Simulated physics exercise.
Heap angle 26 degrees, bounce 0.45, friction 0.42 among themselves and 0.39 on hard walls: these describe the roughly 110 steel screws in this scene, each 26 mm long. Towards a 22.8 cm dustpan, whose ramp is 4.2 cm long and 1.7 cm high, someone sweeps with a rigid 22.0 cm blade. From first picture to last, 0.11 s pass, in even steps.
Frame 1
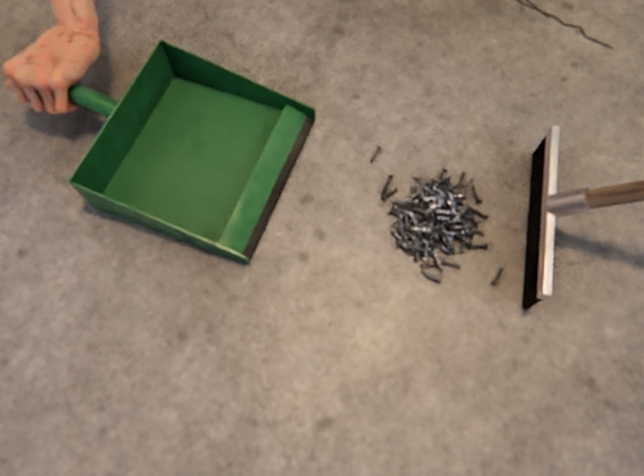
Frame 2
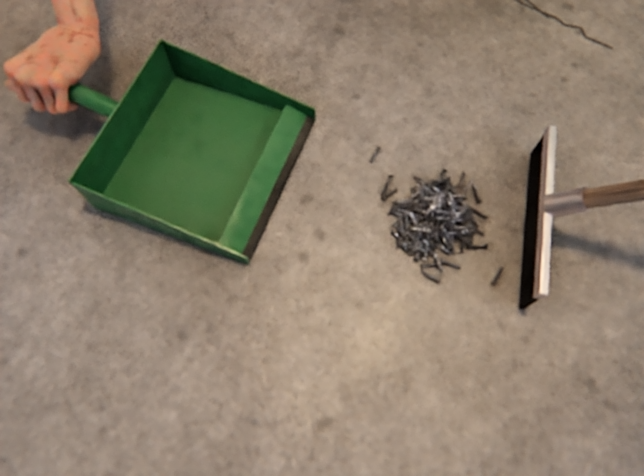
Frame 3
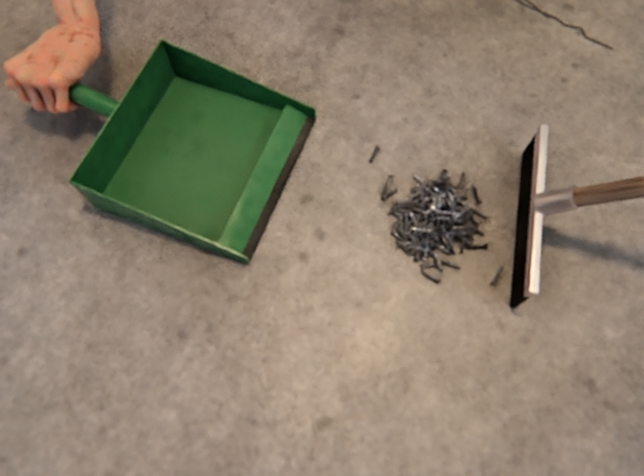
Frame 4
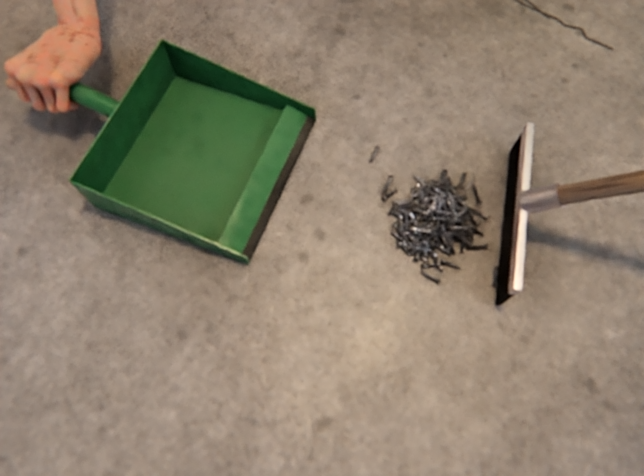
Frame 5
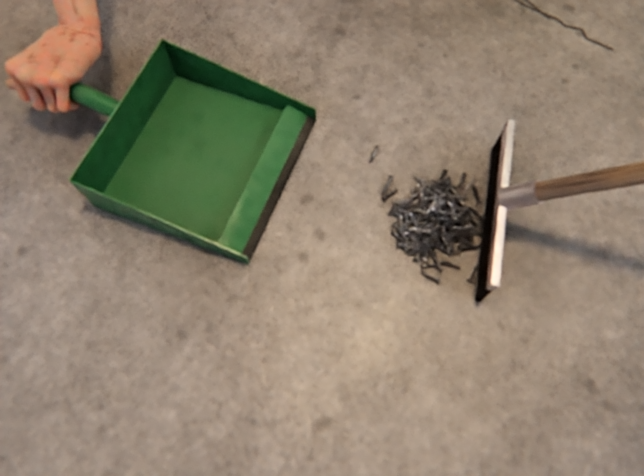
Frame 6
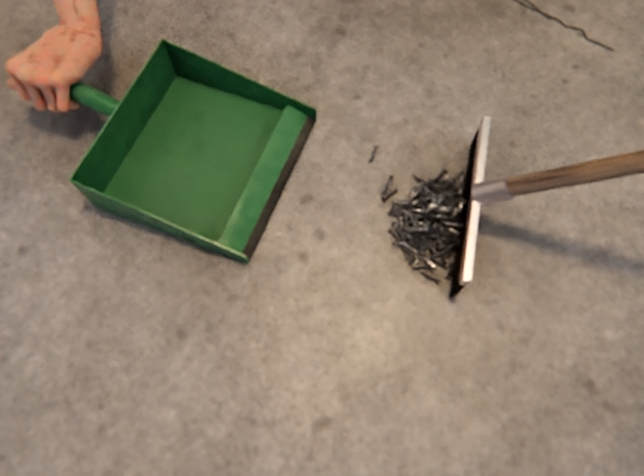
A squeegee-like blade slides left across the concrete and presses into a pile of screws.
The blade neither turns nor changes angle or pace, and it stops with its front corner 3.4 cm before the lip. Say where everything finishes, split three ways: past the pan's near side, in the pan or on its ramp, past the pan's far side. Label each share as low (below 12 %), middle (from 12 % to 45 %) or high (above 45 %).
Past the pan's near side - low; in the pan or on its ramp - high; past the pan's far side - low.
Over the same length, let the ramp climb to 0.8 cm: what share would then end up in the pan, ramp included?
Then around 55 percent, ramp counted.
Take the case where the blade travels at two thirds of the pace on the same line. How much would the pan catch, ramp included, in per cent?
It would be around 20 percent.
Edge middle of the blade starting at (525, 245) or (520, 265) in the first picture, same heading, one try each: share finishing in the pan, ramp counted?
Around 55 percent, then around 55 percent.
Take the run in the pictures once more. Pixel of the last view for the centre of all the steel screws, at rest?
Close to pixel (261, 202).
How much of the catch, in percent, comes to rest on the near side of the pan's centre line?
Share: Approx. 70 %.
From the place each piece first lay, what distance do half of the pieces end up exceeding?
I'd say close to 24 cm.
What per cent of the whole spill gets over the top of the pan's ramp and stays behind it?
Something like 35 per cent of the whole.
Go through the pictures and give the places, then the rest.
Blade from (543, 294) to (551, 134), moved 0.0 cm, 0 of the pieces shifted so far; middle of the pieces at (440, 219); pan at (196, 158), in the first picture.
Blade from (540, 294) to (549, 134), moved 0.3 cm, 0 of the pieces shifted so far; middle of the pieces at (440, 219), in the second picture.
Blade from (530, 292) to (541, 133), moved 1.4 cm, 0 of the pieces shifted so far; middle of the pieces at (440, 219), in the third picture.
Blade from (514, 290) to (527, 131), moved 3.1 cm, 0 of the pieces shifted so far; middle of the pieces at (440, 220), in the fourth picture.
Blade from (492, 286) to (508, 128), moved 5.5 cm, 2 of the pieces shifted so far; middle of the pieces at (440, 220), in the fifth picture.
Blade from (465, 281) to (484, 124), moved 8.5 cm, 67 of the pieces shifted so far; middle of the pieces at (427, 218); pan at (197, 157), in the sixth picture.
Then, 0.08 s after the last picture, middle of the blade 12 cm from the lip; 0 % over the lip, far side 0 %, near side 0 %.
Then, 0.13 s after the last picture, middle of the blade 7 cm from the lip; 0 % over the lip, far side 0 %, near side 0 %.
Then, 0.33 s after the last picture, middle of the blade 5 cm from the lip; 65 % over the lip, far side 5 %, near side 5 %.
In the end, near side 5 %, pan 55 %, far side 5 %, in front of the lip or behind the blade 35 %.
